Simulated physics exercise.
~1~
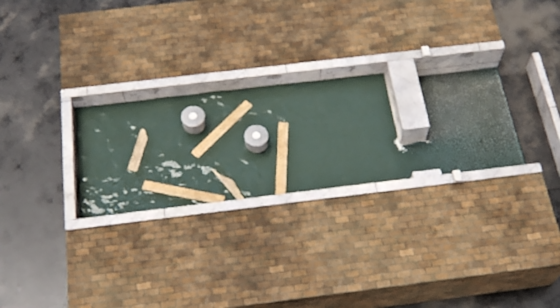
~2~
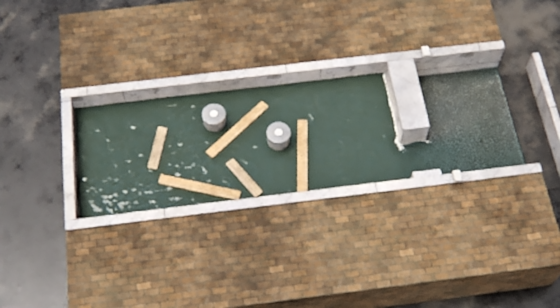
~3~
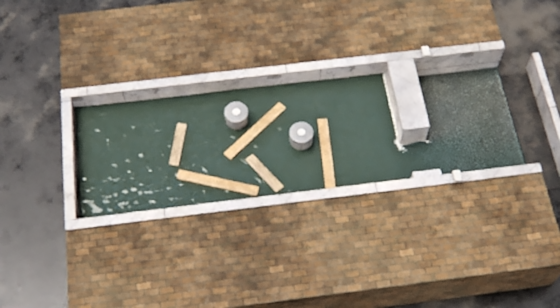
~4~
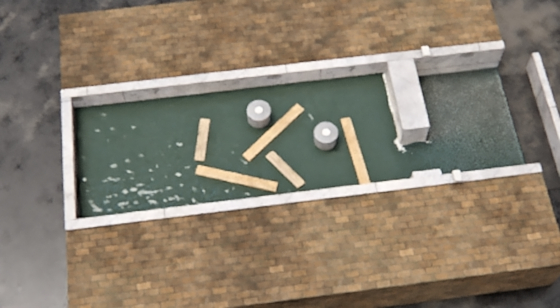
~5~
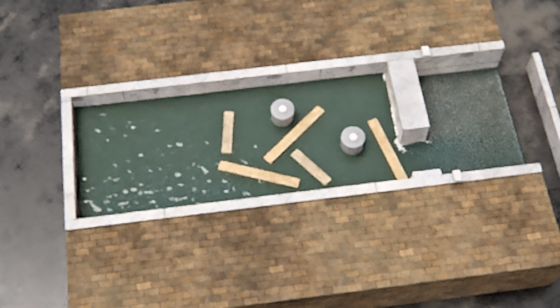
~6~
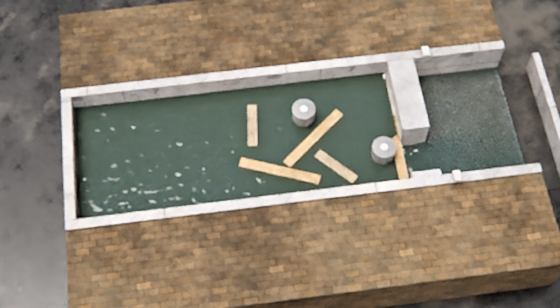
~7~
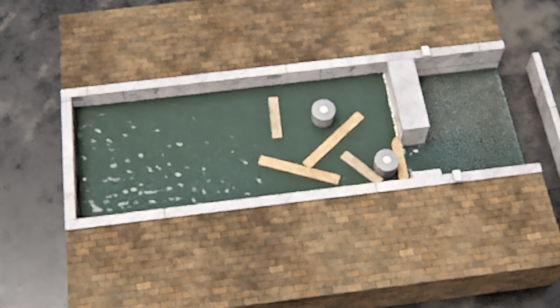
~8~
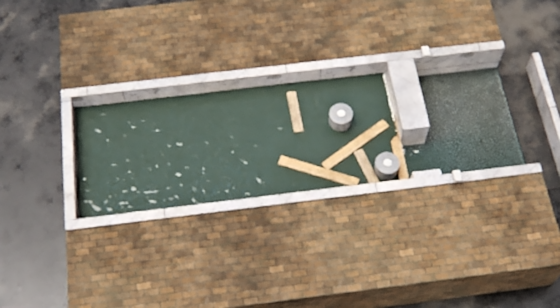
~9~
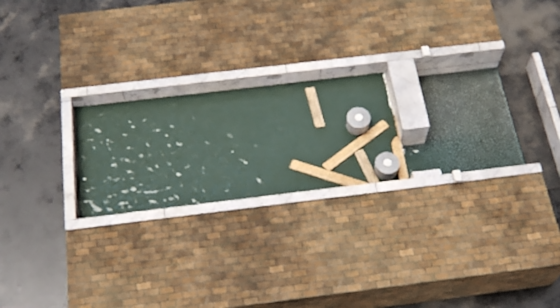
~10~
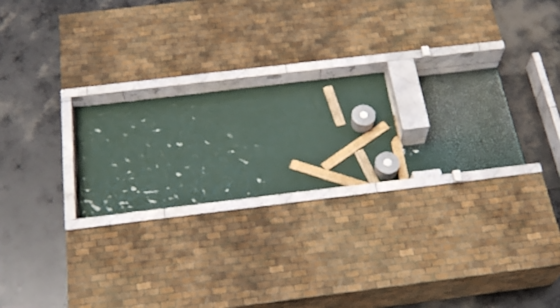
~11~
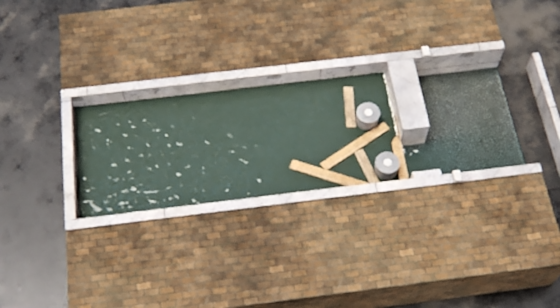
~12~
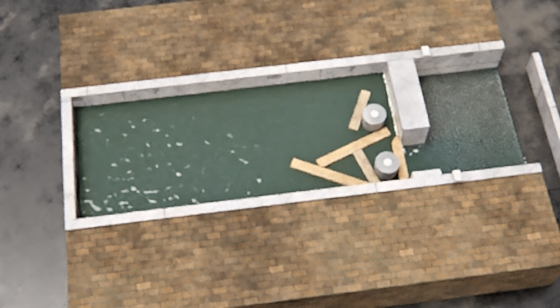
Planks and two round tubs drift right along a water channel and jam beside a white block.
